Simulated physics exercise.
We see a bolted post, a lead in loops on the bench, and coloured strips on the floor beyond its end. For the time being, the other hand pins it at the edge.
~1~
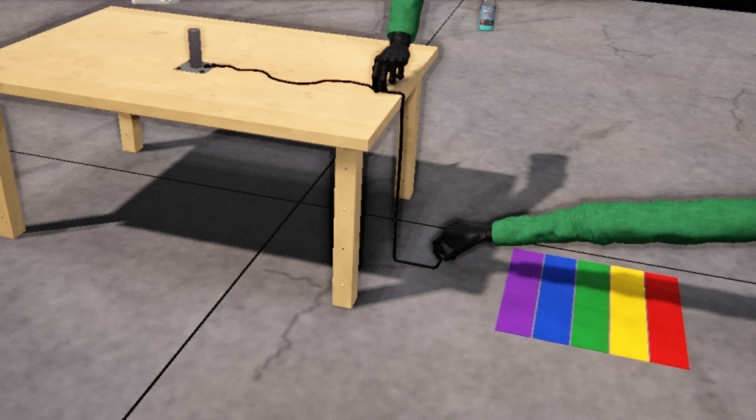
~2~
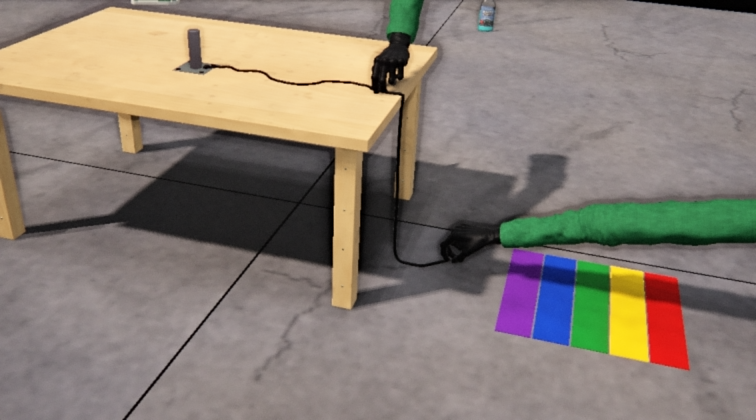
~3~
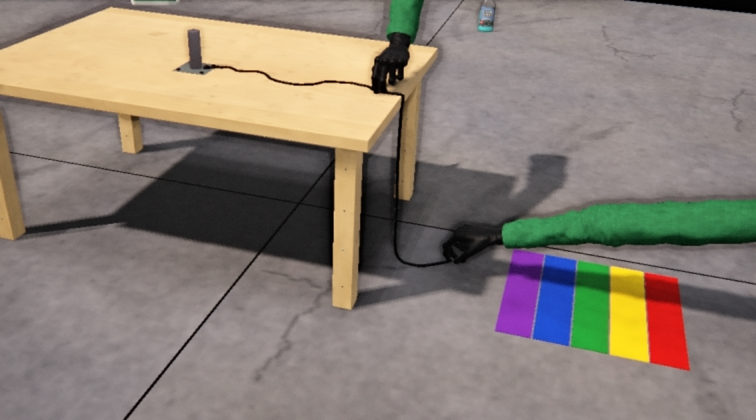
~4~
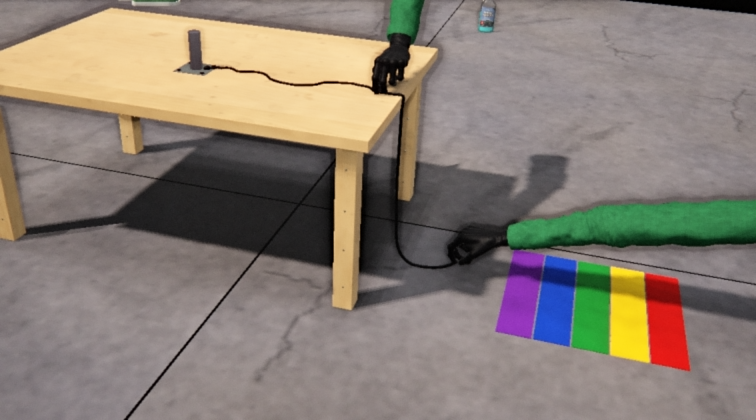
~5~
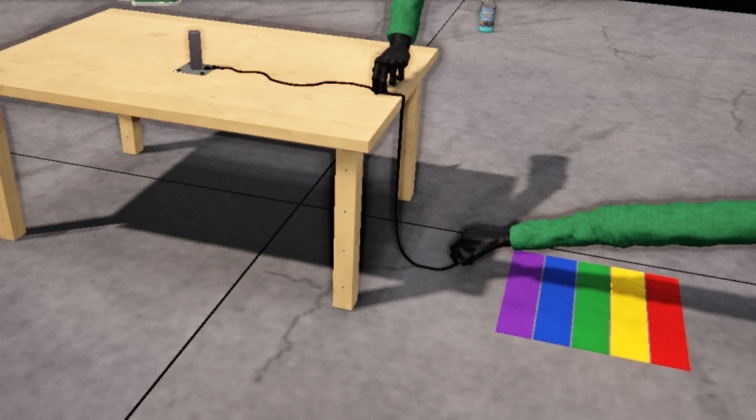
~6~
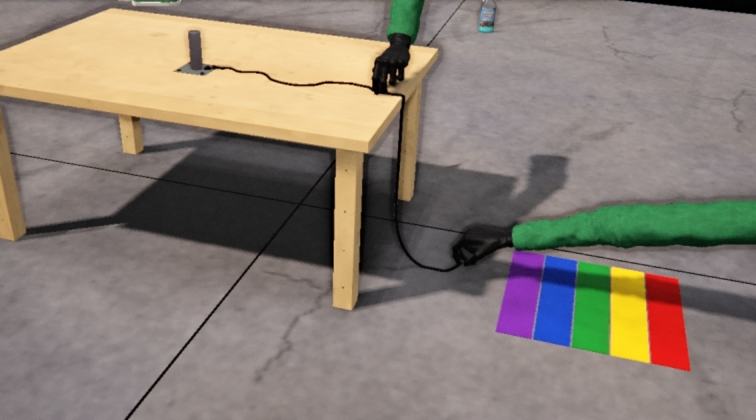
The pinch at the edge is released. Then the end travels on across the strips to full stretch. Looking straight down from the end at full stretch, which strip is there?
The green strip is there.
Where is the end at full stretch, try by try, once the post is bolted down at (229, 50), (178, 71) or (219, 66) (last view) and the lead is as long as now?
First (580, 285), then (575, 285), then (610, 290).
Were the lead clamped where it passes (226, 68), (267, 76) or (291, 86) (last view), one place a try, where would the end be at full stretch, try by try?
It comes to rest around (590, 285), (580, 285) and (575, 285) respectively.
Early on, end near (527, 275); over purple.
Midway, end near (569, 282); over blue.
At the end of the slack, end near (594, 287); over green. The end stops over the green strip.
